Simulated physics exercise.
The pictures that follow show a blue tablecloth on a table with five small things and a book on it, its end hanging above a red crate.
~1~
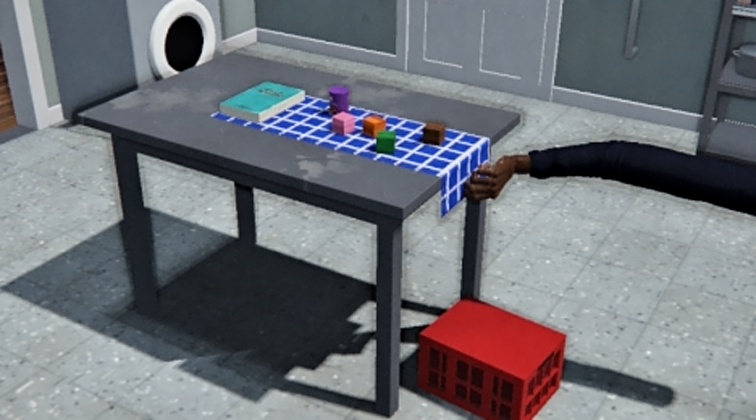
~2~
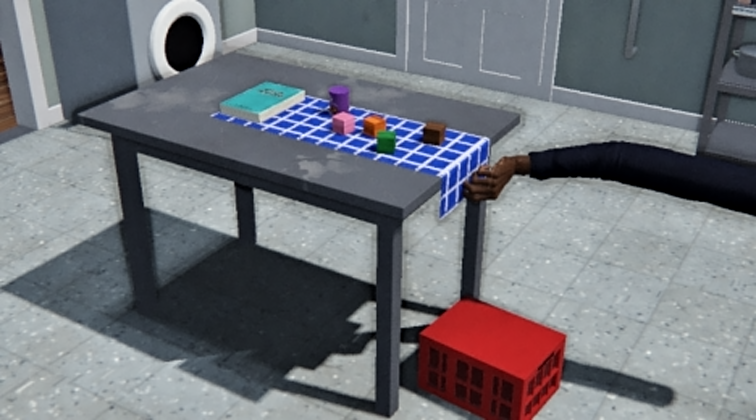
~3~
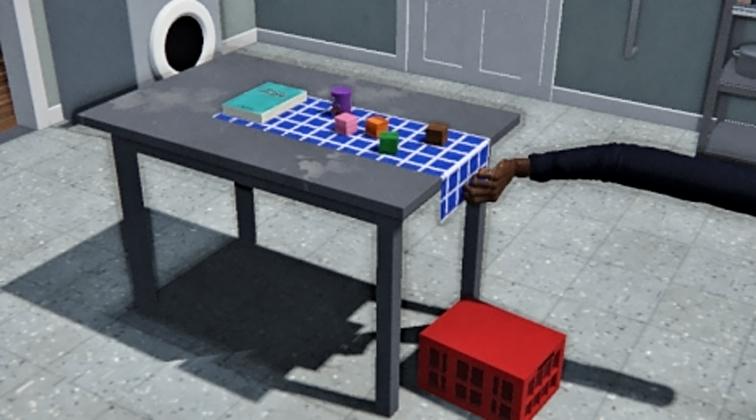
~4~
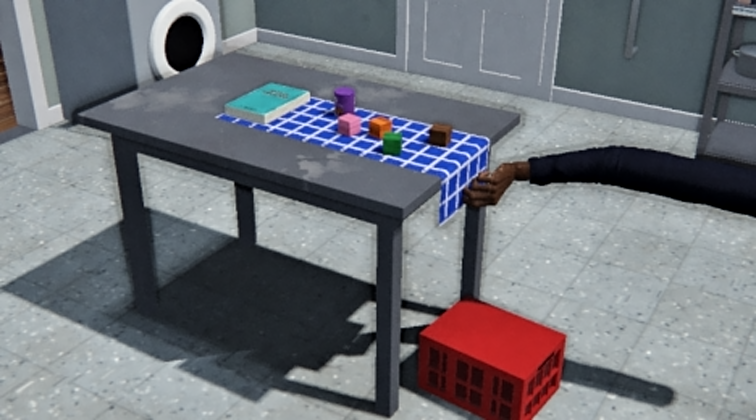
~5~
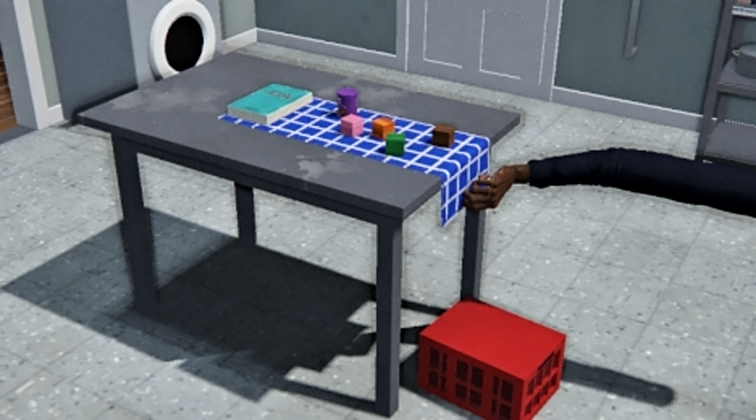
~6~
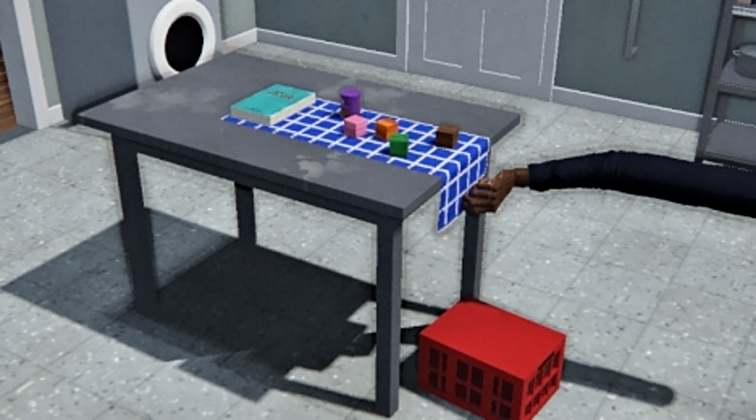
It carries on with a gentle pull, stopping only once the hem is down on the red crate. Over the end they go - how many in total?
Fallen count: Four.
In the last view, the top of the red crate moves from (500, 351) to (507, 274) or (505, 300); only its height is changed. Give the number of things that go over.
In that event, 1 and 2.
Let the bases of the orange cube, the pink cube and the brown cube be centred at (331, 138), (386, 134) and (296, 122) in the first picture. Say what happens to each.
Orange cube: Lost. Pink cube: Lost. Brown cube: Safe.
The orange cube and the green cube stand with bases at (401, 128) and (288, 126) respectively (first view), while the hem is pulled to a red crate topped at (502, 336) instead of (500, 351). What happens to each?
The orange cube does not stay aboard, and the green cube stays aboard.
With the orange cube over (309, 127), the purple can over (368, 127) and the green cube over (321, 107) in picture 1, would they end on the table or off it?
Watch the orange cube hang on, the purple can go down and the green cube hang on.
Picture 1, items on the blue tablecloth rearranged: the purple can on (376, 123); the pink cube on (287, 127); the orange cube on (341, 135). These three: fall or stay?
Outcome: Purple can falls away, pink cube stays aboard, orange cube falls away.
Soon after, hem near (463, 239); brown cube gone.
Then, hem near (462, 286); brown cube and green cube gone.
At rest, hem on the crate; brown cube, green cube, orange cube and pink cube gone. The table loses four.
